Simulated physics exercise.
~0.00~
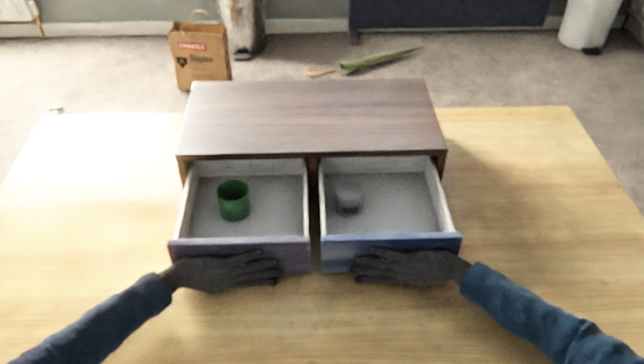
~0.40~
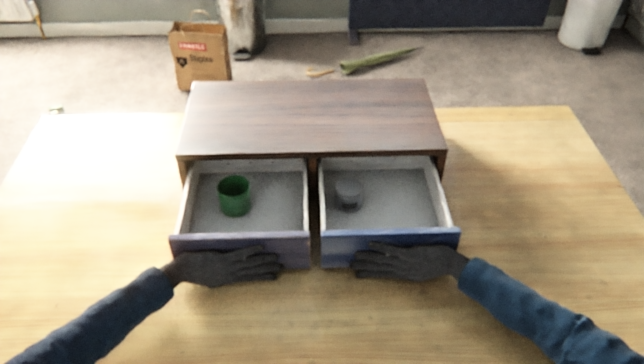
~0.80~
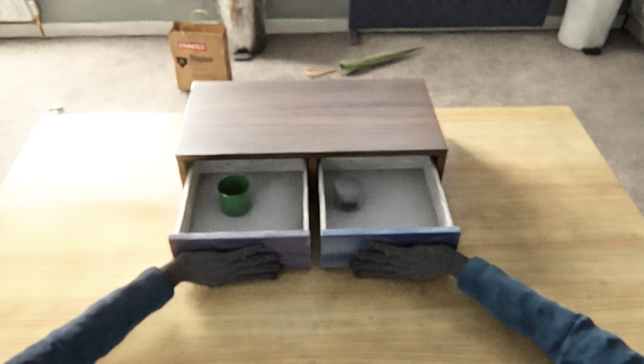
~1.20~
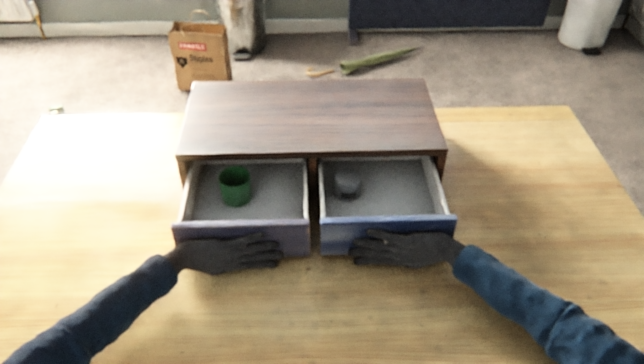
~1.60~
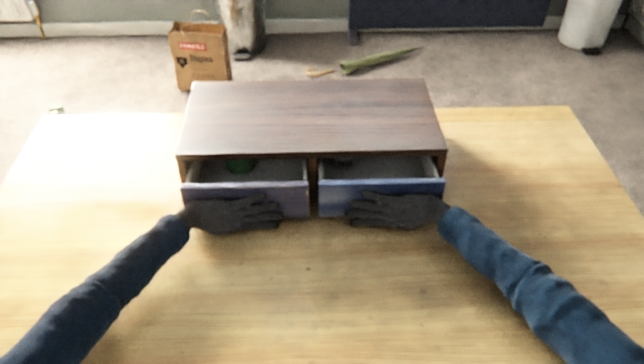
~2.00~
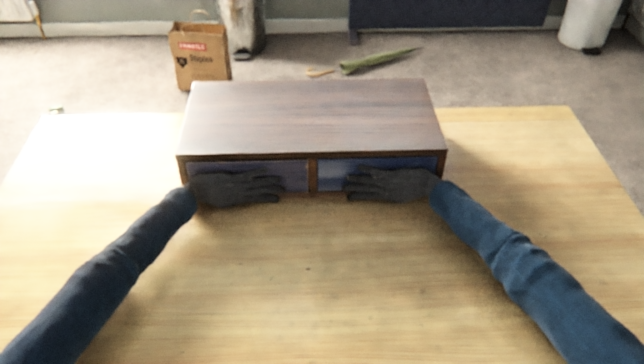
On a wooden table, two gloved hands push a chest's two open drawers fully shut.
